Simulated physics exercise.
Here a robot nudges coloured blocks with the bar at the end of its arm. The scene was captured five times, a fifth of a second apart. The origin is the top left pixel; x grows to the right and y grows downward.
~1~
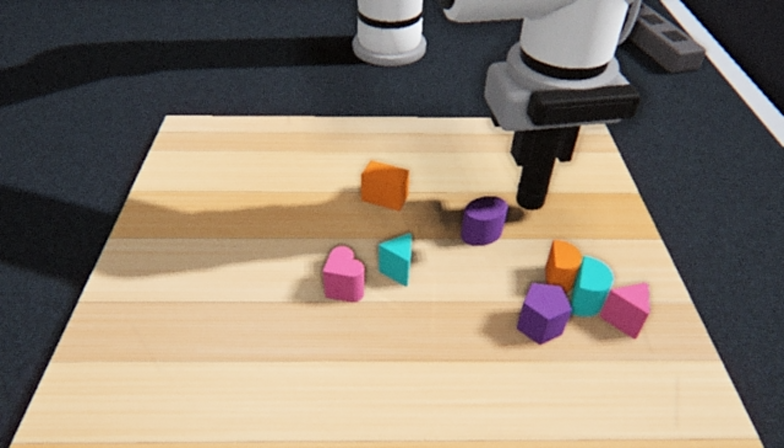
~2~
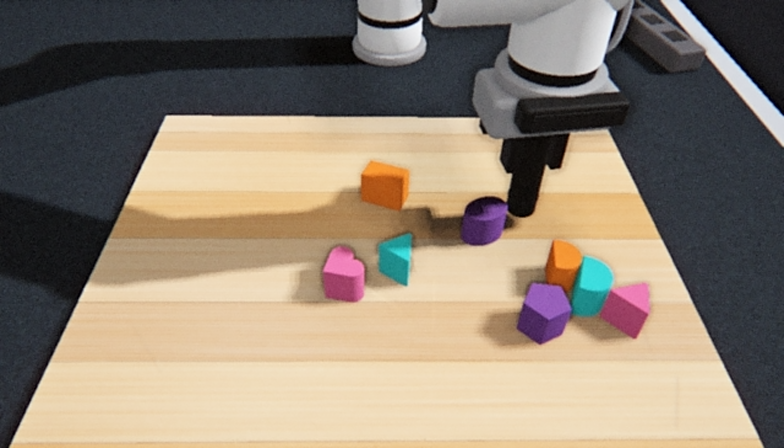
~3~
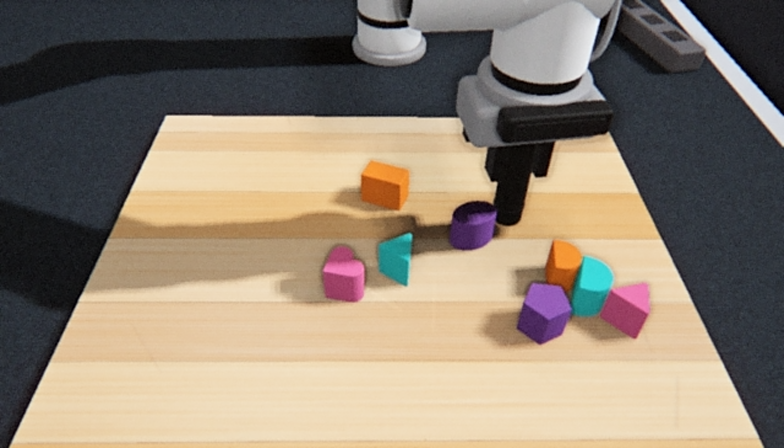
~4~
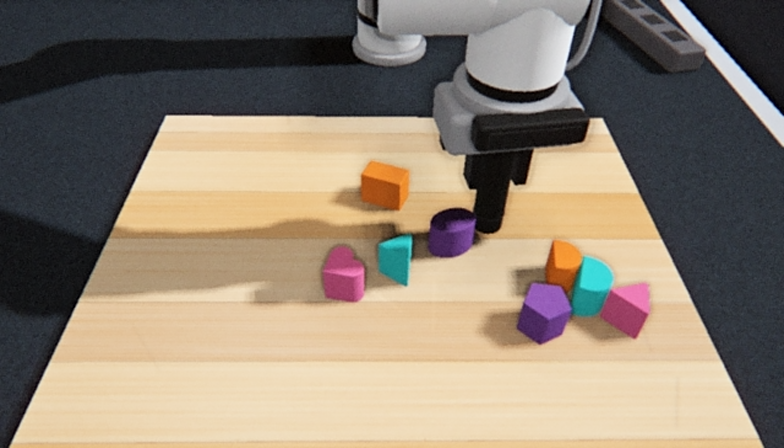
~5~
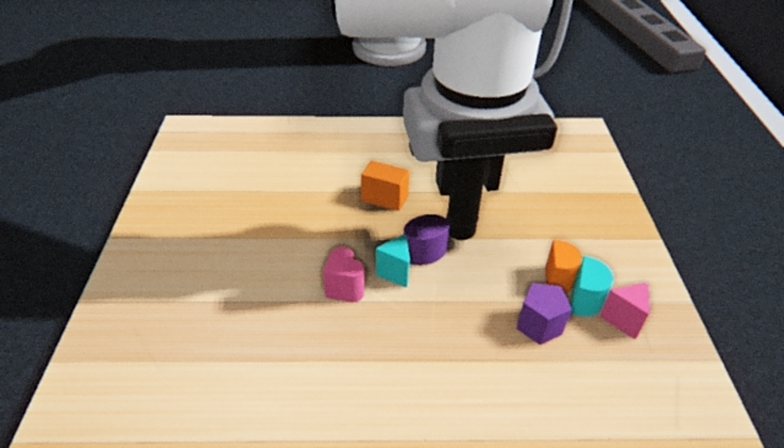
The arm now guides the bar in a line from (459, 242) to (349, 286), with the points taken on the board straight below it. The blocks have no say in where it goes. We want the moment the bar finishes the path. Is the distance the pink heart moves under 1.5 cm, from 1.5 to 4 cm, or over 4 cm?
Travels 1.5 to 4 cm.
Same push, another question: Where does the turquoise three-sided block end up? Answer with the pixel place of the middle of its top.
Answer: (357, 280).
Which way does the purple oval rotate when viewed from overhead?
Answer: Clockwise.
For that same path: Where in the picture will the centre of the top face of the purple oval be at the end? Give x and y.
(326, 237)
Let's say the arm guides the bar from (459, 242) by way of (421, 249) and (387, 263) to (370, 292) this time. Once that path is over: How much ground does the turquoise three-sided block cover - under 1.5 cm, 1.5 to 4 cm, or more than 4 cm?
My estimate: Beyond 4 cm.
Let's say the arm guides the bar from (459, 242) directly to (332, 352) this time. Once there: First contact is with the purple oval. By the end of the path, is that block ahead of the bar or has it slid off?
Expect to find it next to or behind the bar.
The first path, step by step. One third of the way, bar at (424, 245); turquoise three-sided block at (379, 254), turned 80° anticlockwise; purple oval at (384, 233), turned 25° clockwise.
Two thirds of the way, bar at (386, 260); pink heart at (339, 264); turquoise three-sided block at (371, 263), turned 70° anticlockwise; purple oval at (348, 235), turned 65° clockwise.
At the end, bar at (349, 275); pink heart at (319, 277), turned 15° clockwise; orange oblong unmoved; turquoise three-sided block at (357, 280), turned 100° anticlockwise; purple oval at (326, 237), turned 120° clockwise.
